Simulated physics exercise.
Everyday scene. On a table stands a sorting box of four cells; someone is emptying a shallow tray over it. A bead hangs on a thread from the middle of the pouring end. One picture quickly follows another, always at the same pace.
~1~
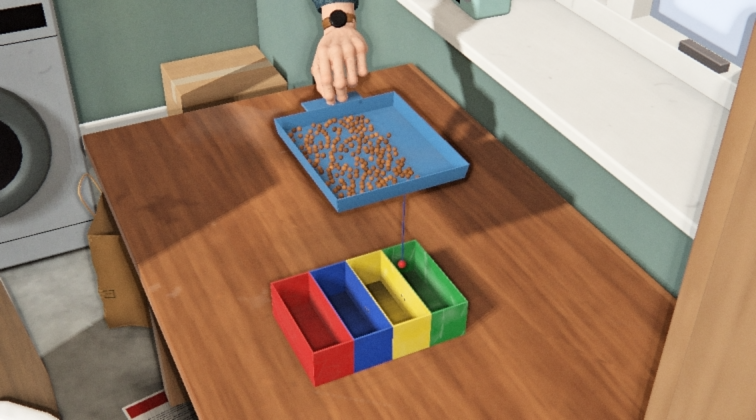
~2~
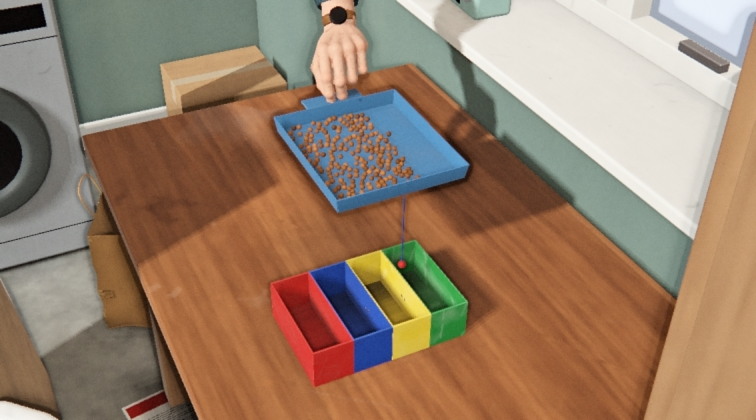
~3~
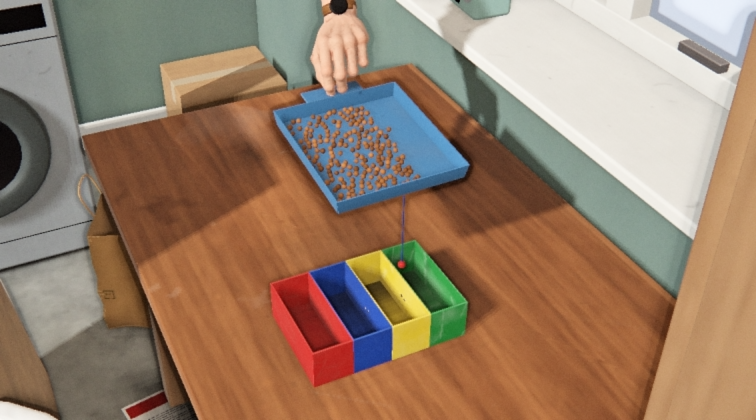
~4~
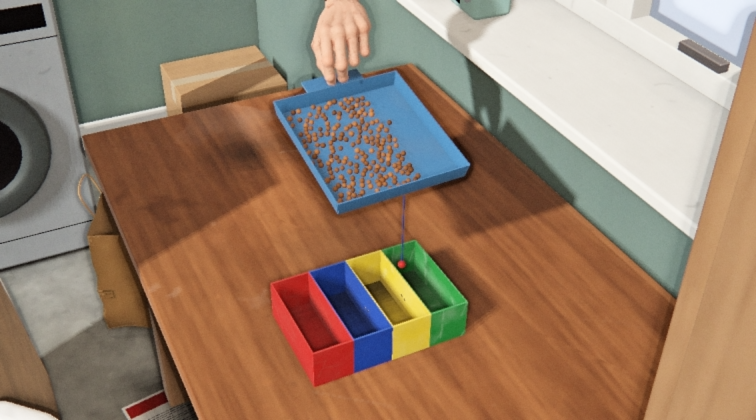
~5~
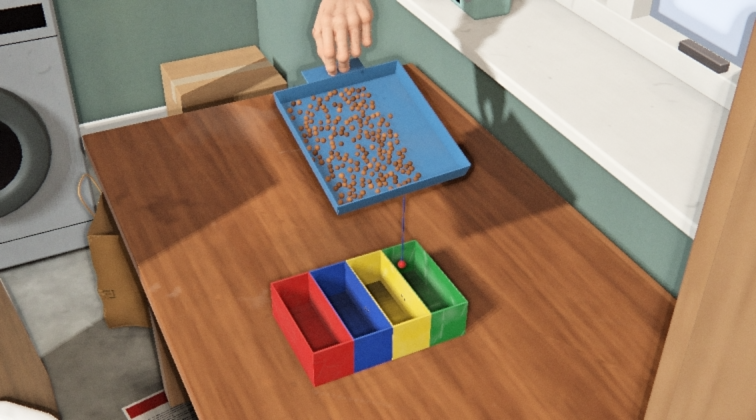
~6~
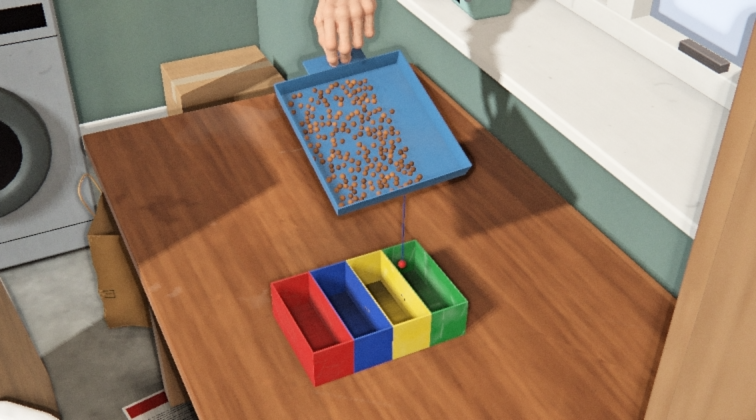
A hand gradually raising the back of a blue tray of small brown balls above a red, blue, yellow and green sorting box.
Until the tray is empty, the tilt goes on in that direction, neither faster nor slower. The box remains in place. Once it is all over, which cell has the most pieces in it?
The blue cell.
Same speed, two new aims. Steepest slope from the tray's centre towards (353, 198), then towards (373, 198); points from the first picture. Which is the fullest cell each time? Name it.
The cell in blue; the blue one.
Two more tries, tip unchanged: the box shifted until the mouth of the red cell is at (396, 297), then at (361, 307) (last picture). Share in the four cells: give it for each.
First try: Around 40 percent; second try: Around 90 percent.
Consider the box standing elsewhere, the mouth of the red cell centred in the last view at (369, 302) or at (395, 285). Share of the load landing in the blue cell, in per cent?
It would be roughly 20 per cent, followed by roughly 10 per cent.
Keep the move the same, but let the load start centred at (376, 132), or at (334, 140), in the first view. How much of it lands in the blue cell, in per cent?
First try 30 %, second try 50 %.
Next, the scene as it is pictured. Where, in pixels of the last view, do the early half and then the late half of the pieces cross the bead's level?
The leading part at (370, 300), the rest of it at (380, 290).
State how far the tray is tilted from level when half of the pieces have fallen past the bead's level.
115°, roughly.
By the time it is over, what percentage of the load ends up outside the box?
That works out to something like 0 per cent.
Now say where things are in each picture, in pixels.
The first frame shows corners of the pouring end (338, 198) and (465, 164), level; middle of the load (357, 159), cereal balls; bead on its thread (402, 264); red cell (334, 360); blue cell (373, 347); yellow cell (411, 333); green cell (448, 321).
The second frame shows corners of the pouring end (338, 199) and (465, 164), level; middle of the load (357, 158).
The third frame shows corners of the pouring end (338, 200) and (465, 164), tipped barely, lowest at the left corner; middle of the load (357, 155).
The fourth frame shows corners of the pouring end (339, 202) and (466, 164), tipped a little, lowest at the left corner; middle of the load (358, 150).
The fifth frame shows corners of the pouring end (339, 204) and (467, 164), tipped clearly, lowest at the left corner; middle of the load (358, 147).
The sixth frame shows corners of the pouring end (340, 206) and (468, 164), tipped clearly, lowest at the left corner; middle of the load (359, 145), about a tenth on the move; red cell (334, 360); blue cell (373, 347); yellow cell (412, 333); green cell (448, 321).
Just after the last frame, tray tipped steeply; every one on the tray.
A moment on, tray tipped past a quarter turn; the larger part on the tray; about a tenth in the blue cell; just a few in the yellow cell; just a few in the red cell; about a tenth falling or outside the box.
Further on, tray tipped past a quarter turn; roughly half in the blue cell; roughly a third in the yellow cell; about a tenth in the green cell; just a few in the red cell; just a few falling or outside the box.
When it is over, tray tipped past a quarter turn; roughly half in the blue cell; roughly a third in the yellow cell; about a tenth in the green cell; just a few in the red cell; just a few outside the box.
